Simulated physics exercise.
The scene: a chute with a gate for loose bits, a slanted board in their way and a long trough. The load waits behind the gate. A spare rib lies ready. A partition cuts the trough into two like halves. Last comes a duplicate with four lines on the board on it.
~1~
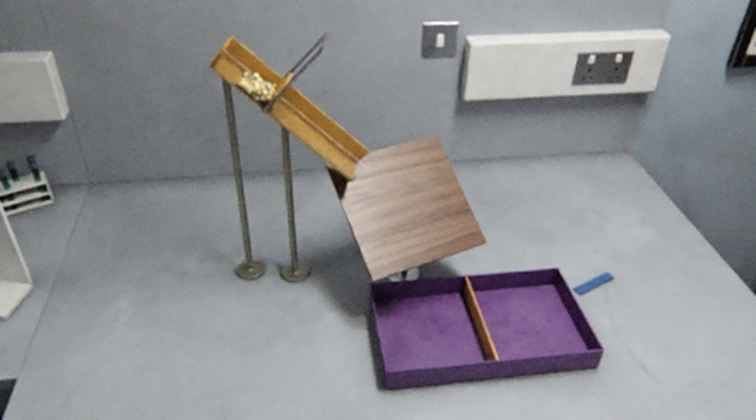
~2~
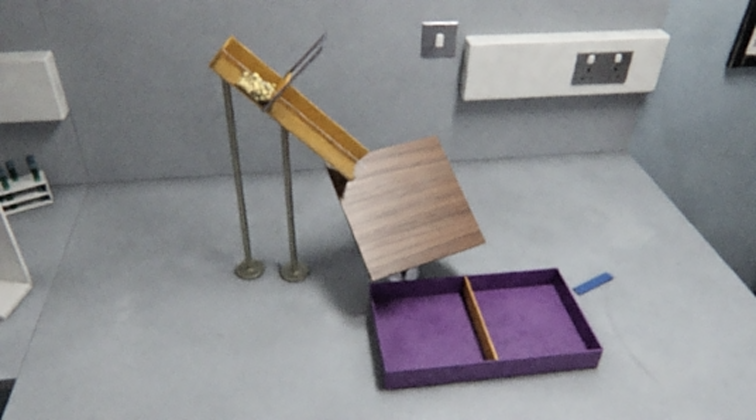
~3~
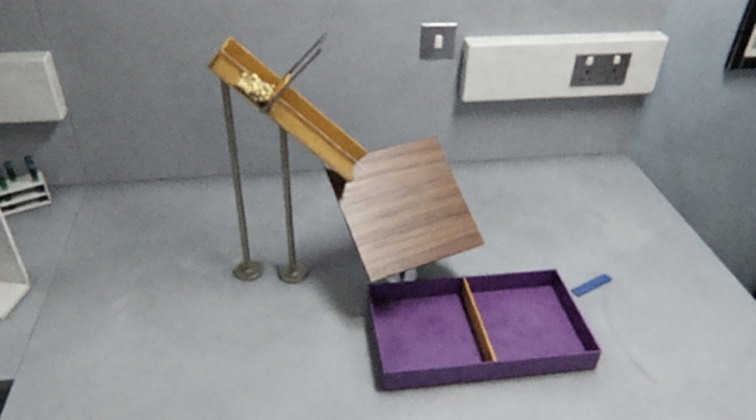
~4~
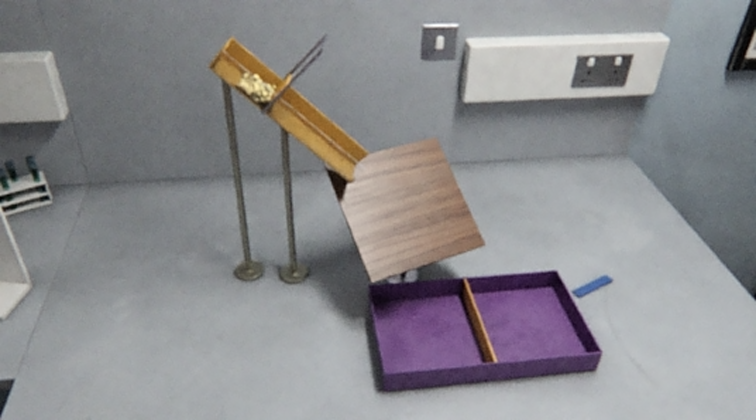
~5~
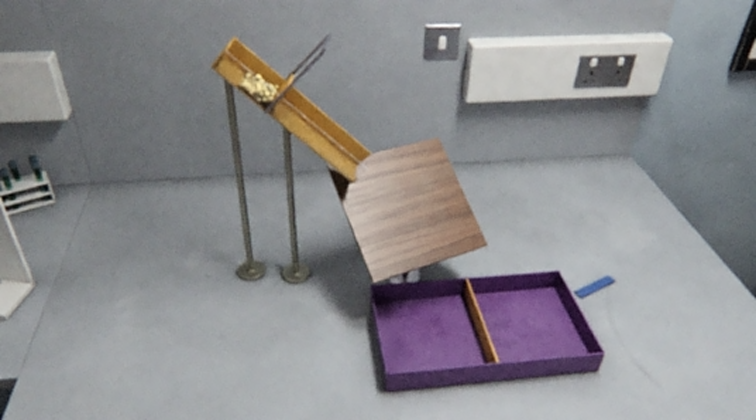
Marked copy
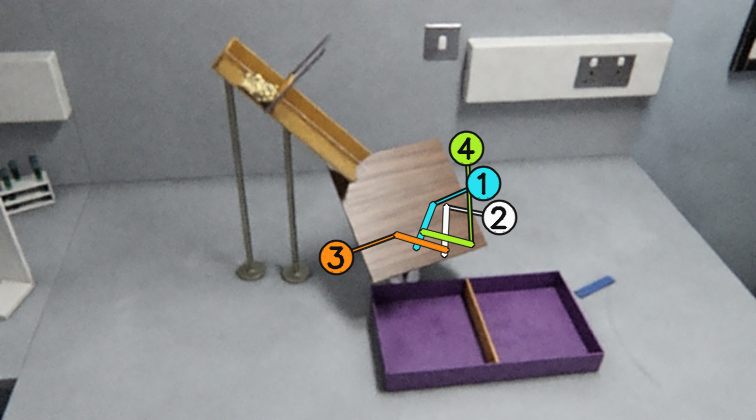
The clip opens on a sloping wooden chute raised on two thin metal stands, with pale bits bunched near its upper end, a tilted wood-grain board below and a divided purple tray in front. Apart from slight shifts of the view, nothing moves, and the bits stay bunched in place.
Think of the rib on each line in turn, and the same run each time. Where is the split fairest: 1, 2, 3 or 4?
Use line 4.
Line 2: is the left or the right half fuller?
Left.
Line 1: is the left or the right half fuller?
The left half.
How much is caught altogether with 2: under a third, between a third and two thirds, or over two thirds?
Line 2 gives over two thirds.
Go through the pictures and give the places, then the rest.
In the first frame, load behind the gate at (261, 87), soya beans; lip of the chute at (354, 173), sloping fairly steeply.
In the second frame, middle of the board at (407, 203), tilted fairly steeply; middle of its low edge at (432, 261); of its high edge at (383, 148).
In the third frame, front corners of the trough at (385, 373) and (601, 351); front end of its middle wall at (496, 362); gate still shut at (284, 83).
In the fourth frame, middle of the load at (261, 88); lip at (353, 175).
In the fifth frame, middle of the load at (263, 88); lip at (355, 175).
On the marked copy, line 1 from (433, 204) to (416, 247); line 2 from (446, 206) to (444, 254); line 3 from (396, 235) to (445, 249); line 4 from (422, 231) to (471, 244).
With 1, of what is caught, nearly all in the left half, a stray few in the right.
With 2, of what is caught, nearly all in the left half, a stray few in the right.
With 3, of what is caught, none in the left half, all in the right.
With 4, of what is caught, about half in the left half, about half in the right.
